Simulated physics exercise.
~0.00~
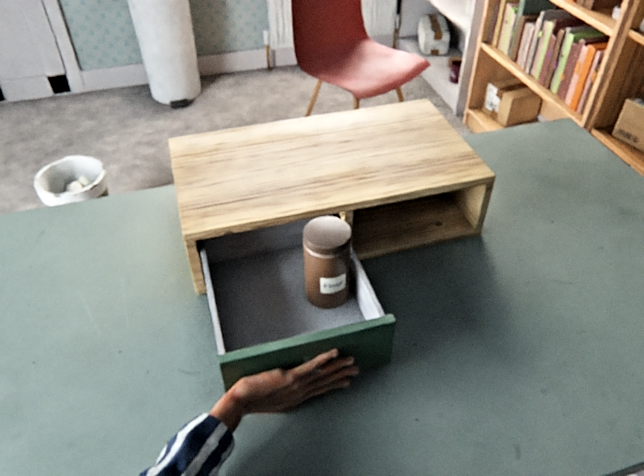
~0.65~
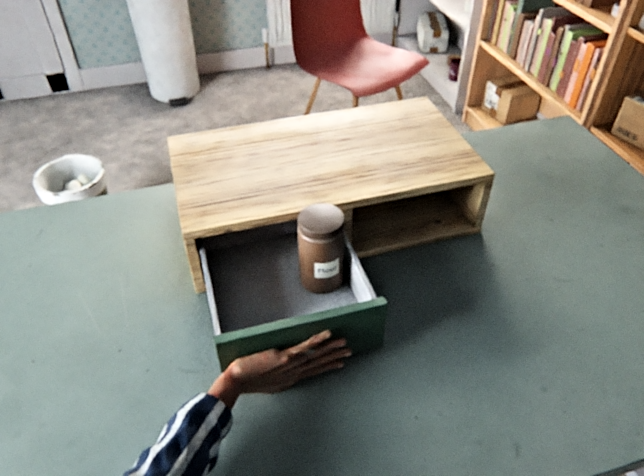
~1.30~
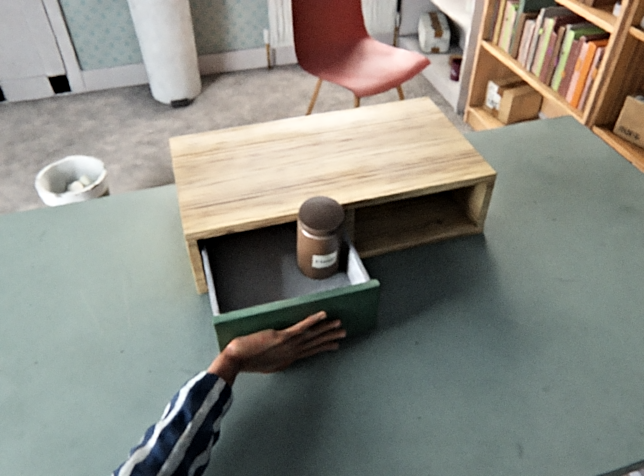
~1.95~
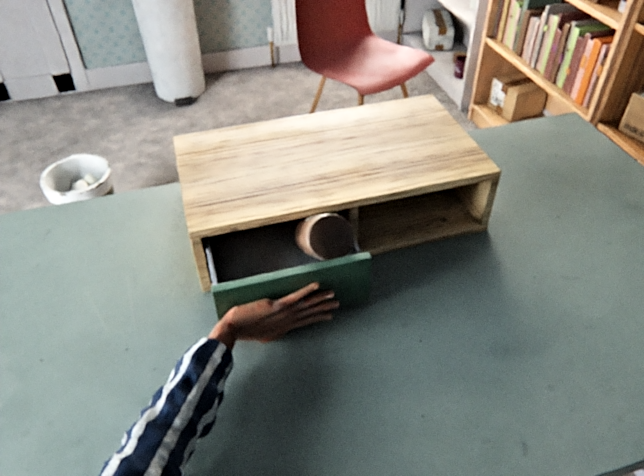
Green-fronted drawer holding an upright brown jar being pushed inwards by a hand, the jar tipping over and the drawer staying ajar.
